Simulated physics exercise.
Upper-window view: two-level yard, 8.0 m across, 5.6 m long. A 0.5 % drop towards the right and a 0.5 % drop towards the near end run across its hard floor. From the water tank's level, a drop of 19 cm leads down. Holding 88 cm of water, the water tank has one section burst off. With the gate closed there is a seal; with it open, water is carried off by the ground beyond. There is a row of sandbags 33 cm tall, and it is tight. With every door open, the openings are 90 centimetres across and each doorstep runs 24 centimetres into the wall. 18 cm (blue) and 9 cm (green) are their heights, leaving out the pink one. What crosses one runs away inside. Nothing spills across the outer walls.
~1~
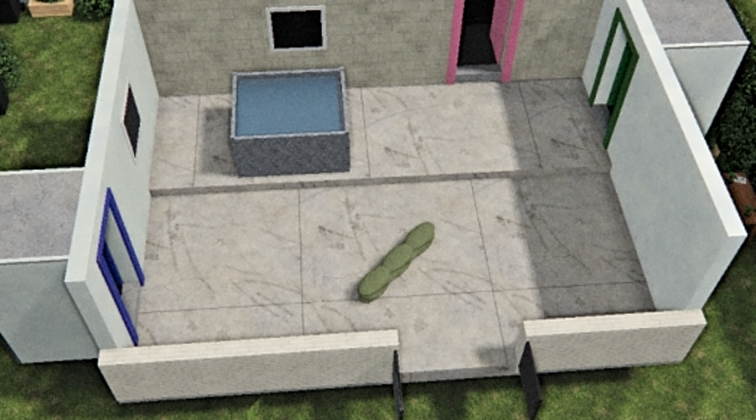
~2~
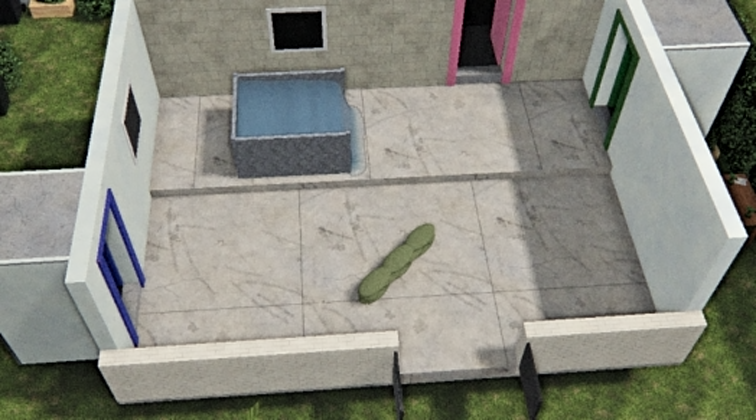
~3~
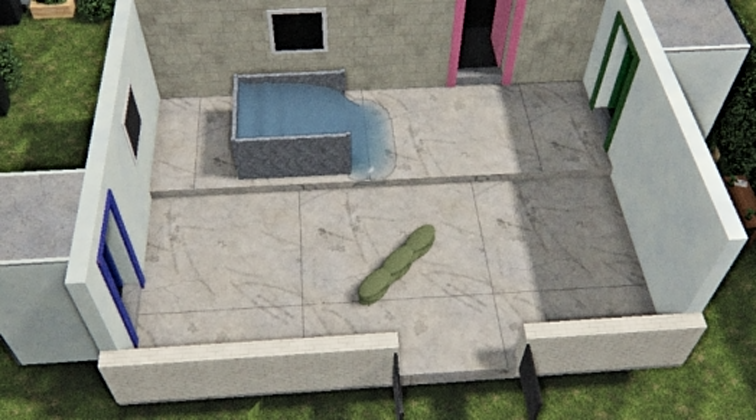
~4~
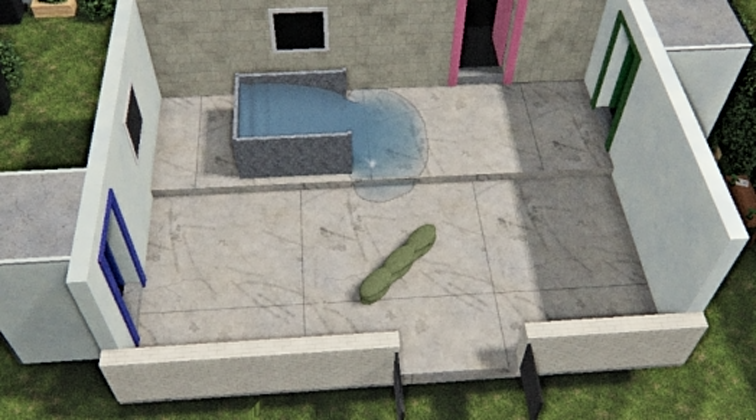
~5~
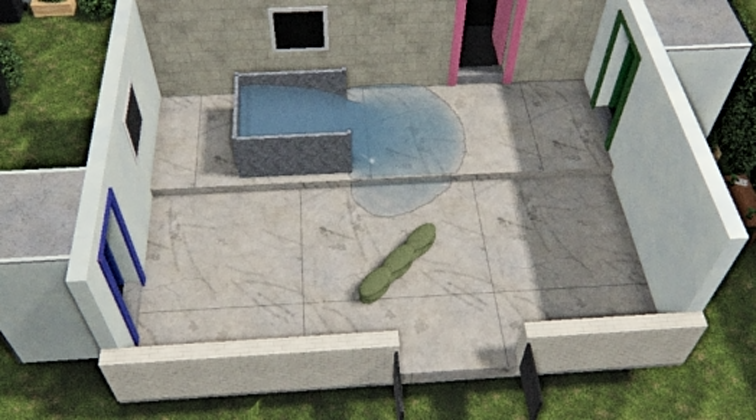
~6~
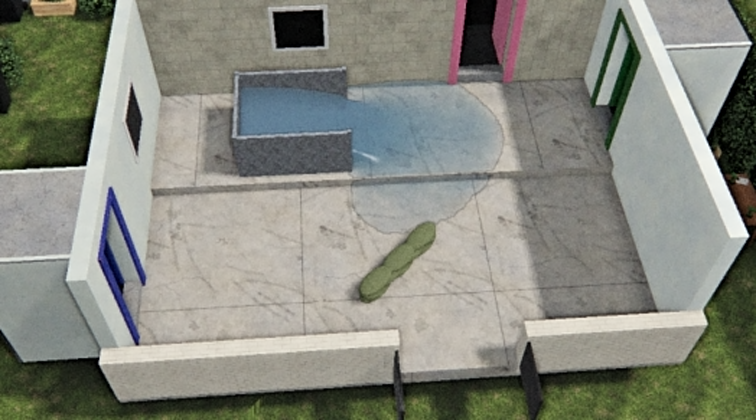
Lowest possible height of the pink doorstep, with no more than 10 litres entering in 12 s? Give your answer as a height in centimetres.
I would say 11 cm.
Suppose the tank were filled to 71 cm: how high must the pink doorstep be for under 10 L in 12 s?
About 8.5 cm.
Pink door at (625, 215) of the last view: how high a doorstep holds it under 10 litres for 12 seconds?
It needs about 18 cm.
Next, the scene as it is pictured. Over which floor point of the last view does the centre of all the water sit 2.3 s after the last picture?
Centre estimate: (493, 161) px, approximately.
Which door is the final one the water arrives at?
Answer: Blue.
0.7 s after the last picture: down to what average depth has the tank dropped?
It averages close to 35 centimetres.
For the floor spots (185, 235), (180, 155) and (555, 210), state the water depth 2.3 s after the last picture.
Going through the spots in order gives 0, 0 and 3 centimetres.
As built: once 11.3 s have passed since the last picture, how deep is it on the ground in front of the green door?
About 2.5 centimetres deep.
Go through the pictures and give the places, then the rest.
In the first frame, still water, 88 cm deep, in the water tank at (290, 106); the pink door at (484, 41) is dry.
In the second frame, water pours out at (344, 129) and has run 0.3 m, to (362, 165); about 7 cm deep outside, 88 cm at the back.
In the third frame, water pours out at (344, 131) and has run 0.8 m, to (392, 158); about 14 cm deep outside, 85 cm at the back.
In the fourth frame, the front is at (424, 155), 1.3 m from the gap at (346, 131); 2.8 m2 of floor is wet, 76 cm left at the back.
In the fifth frame, the front is at (460, 135), 2.1 m from the gap at (345, 131); 4.9 m2 of floor is wet, 75 cm left at the back.
In the sixth frame, the front is at (498, 140), 2.7 m from the gap at (345, 130); 7.0 m2 of floor is wet, 69 cm left at the back; 0.4 m in a straight line remain to the pink door at (486, 41).
Then, 0.7 s after the last picture water covers 40 % of the floor, deepest (31 cm) near (351, 144); 16 cm at the pink door, 0 litres in over its 21 cm doorstep.
Then, 2.3 s after the last picture water covers 50 % of the floor, deepest (40 cm) near (660, 330); 10 cm at the pink door, 0 litres in over its 21 cm doorstep.
Then, 11.3 s after the last picture water covers 85 % of the floor, deepest (10 cm) near (652, 341); 2 cm at the pink door, 0 litres in over its 21 cm doorstep.
At the pink door as built, the water peaked near 17 cm, 1.1 s after the last picture.
Run again over the same 12 s with other heights there, 19 litres in over 9 cm, 7 litres over 12 cm. The limit of 10 litres is kept from about 11 cm up.
